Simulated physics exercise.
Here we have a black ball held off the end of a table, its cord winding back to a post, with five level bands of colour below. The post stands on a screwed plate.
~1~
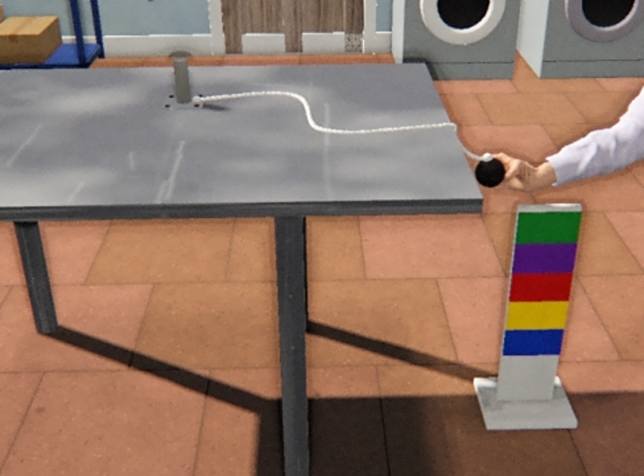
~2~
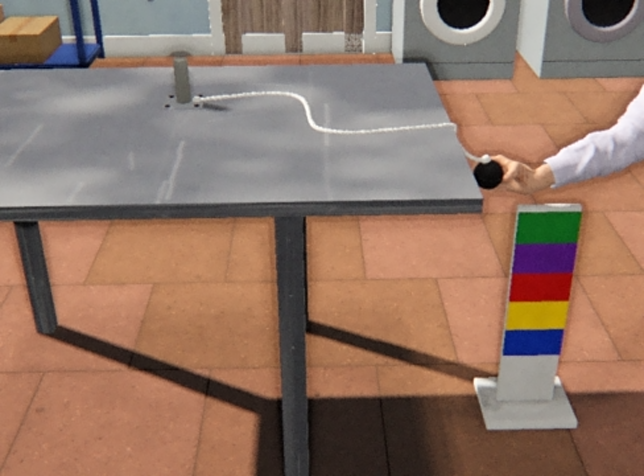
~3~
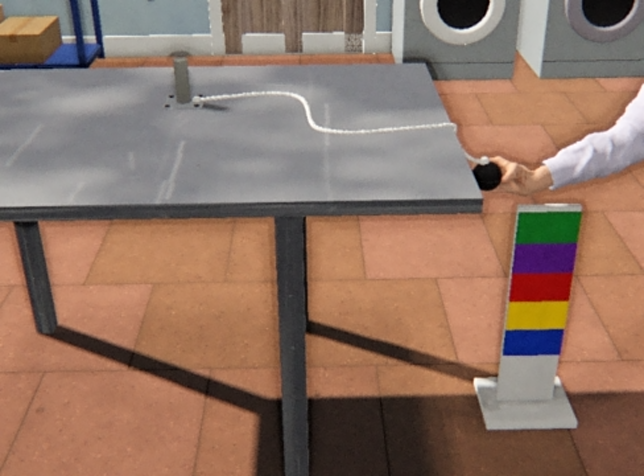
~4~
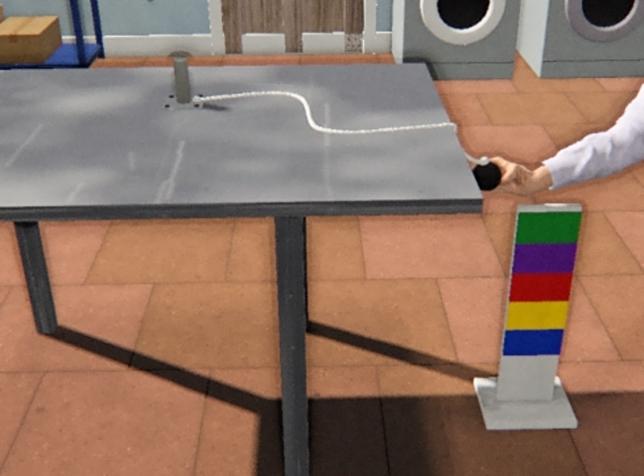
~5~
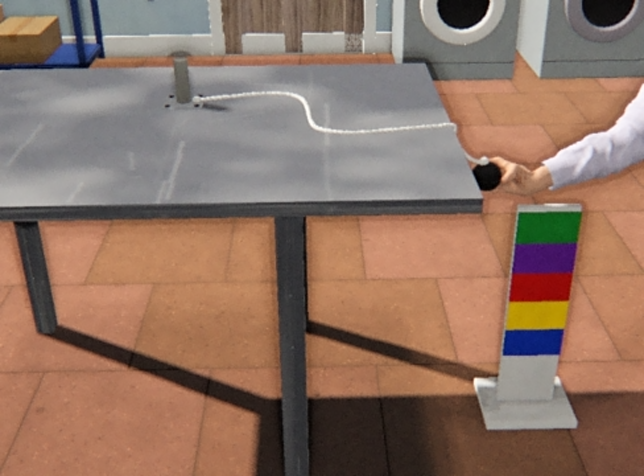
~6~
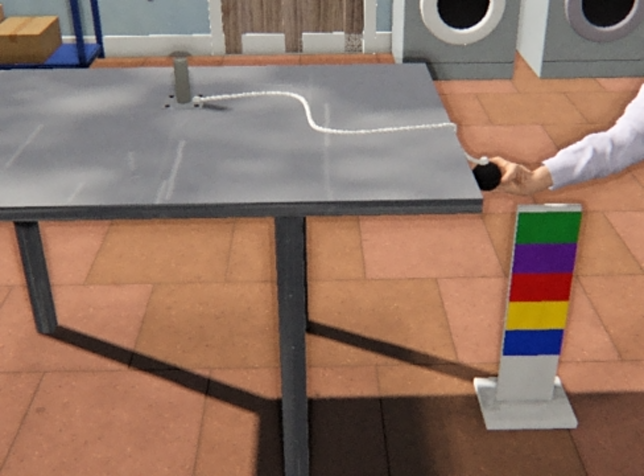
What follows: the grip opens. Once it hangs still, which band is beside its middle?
The purple one.
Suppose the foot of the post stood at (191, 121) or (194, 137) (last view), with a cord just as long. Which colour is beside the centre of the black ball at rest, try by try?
In that order: Red; red.
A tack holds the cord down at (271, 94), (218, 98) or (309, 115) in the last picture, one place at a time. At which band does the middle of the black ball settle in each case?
Taking them in turn: Purple; purple; green.
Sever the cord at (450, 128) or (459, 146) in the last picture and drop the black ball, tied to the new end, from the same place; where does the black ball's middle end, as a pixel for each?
The places are (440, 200) and (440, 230).
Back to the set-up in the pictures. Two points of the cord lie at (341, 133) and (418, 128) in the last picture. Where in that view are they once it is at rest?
At (420, 113), then (447, 161).
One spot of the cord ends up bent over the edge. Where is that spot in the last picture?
It lies at about (371, 132).
Early on, ball near (442, 248); level with purple.
Midway, ball near (448, 248); level with purple.
Finally, ball near (443, 254); level with purple. The cord holds its middle at purple.
